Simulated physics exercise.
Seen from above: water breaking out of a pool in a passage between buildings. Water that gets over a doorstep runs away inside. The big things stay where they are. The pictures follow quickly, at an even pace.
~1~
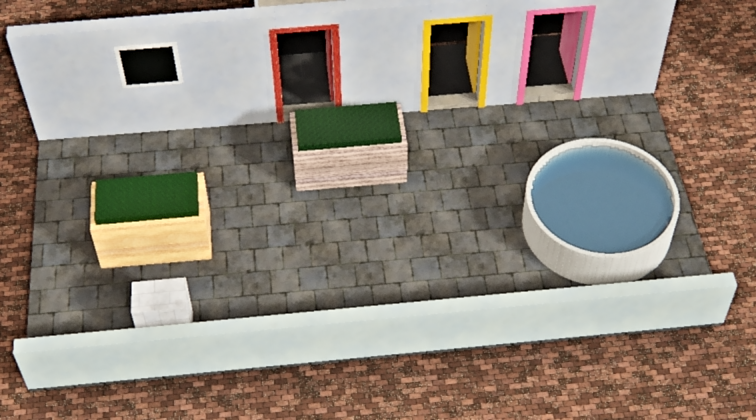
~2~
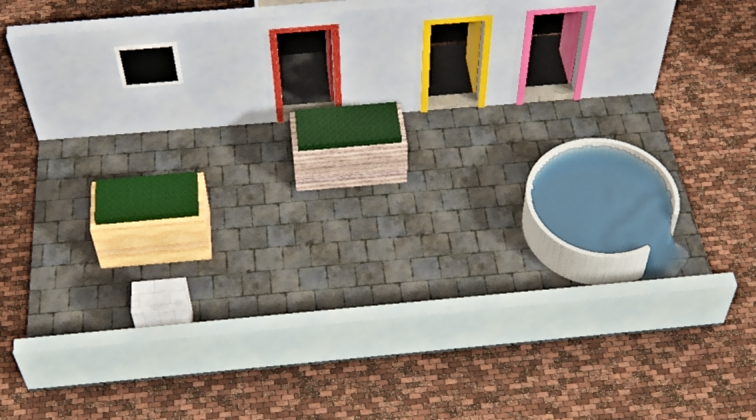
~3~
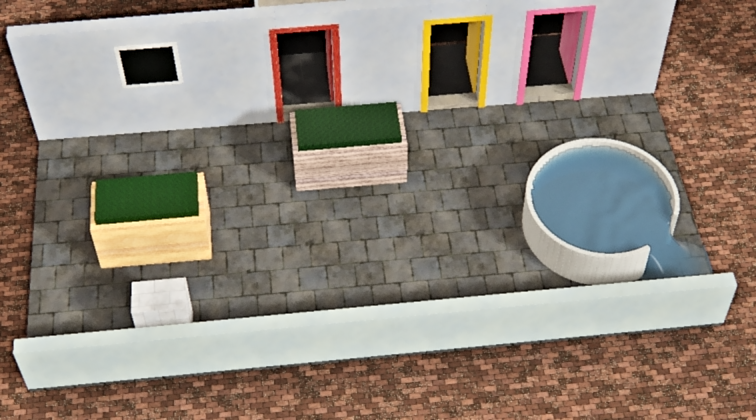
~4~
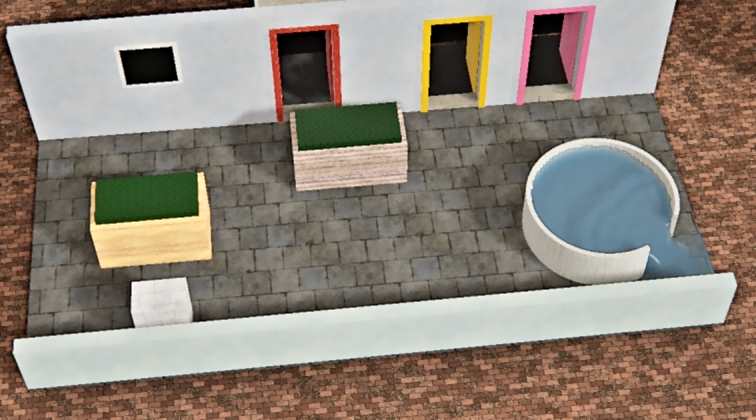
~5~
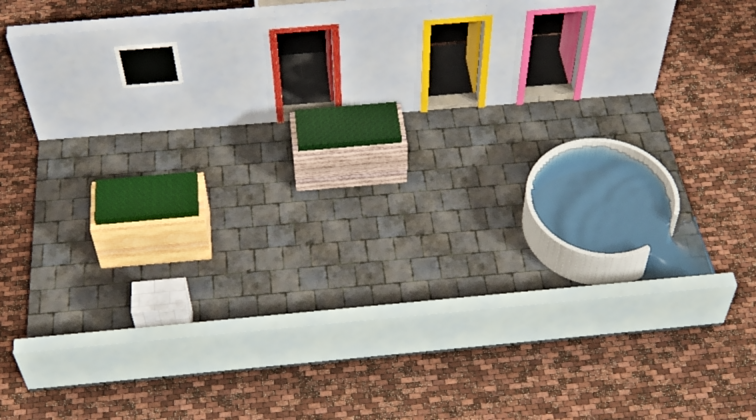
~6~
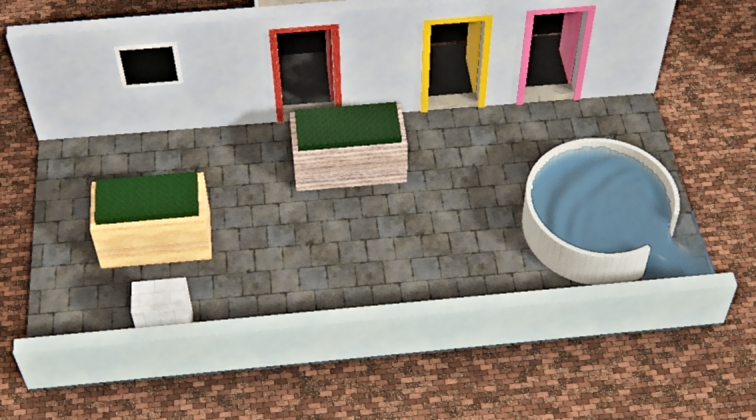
A round white pool opens at its lower right side and water pours out.
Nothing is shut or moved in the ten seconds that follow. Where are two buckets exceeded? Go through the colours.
One by one: The red door admits no more than that; the pink door admits no more than that; the yellow door admits no more than that.
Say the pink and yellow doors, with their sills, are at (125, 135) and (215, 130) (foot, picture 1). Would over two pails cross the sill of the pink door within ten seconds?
My reading: Pink lets less in.
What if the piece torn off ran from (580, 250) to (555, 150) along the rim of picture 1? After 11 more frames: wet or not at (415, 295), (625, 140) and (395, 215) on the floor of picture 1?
In that order: Wet, no water, flooded.
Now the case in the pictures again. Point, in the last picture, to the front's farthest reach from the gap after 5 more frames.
Around (547, 317).
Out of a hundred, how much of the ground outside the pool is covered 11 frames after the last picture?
I make it 10 per cent.
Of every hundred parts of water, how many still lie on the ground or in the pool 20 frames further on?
Close to 60 %.
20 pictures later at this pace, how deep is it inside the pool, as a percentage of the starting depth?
Close to 48 %.
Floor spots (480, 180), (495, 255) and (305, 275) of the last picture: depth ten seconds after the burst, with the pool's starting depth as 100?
In that order: 2, 2 and 2 per cent.
A moment on, water covers 5 % of the floor; the red door not reached, the pink door not reached, the yellow door not reached.
Next, water covers 10 % of the floor; the red door not reached, the pink door not reached, the yellow door not reached.
Then, water covers 15 % of the floor; the red door not reached, the pink door not reached, the yellow door not reached.
Later, water covers 30 % of the floor; the red door not reached, the pink door not reached, the yellow door not reached.
In the end, water covers 35 % of the floor; the red door not reached, the pink door not reached, the yellow door not reached.
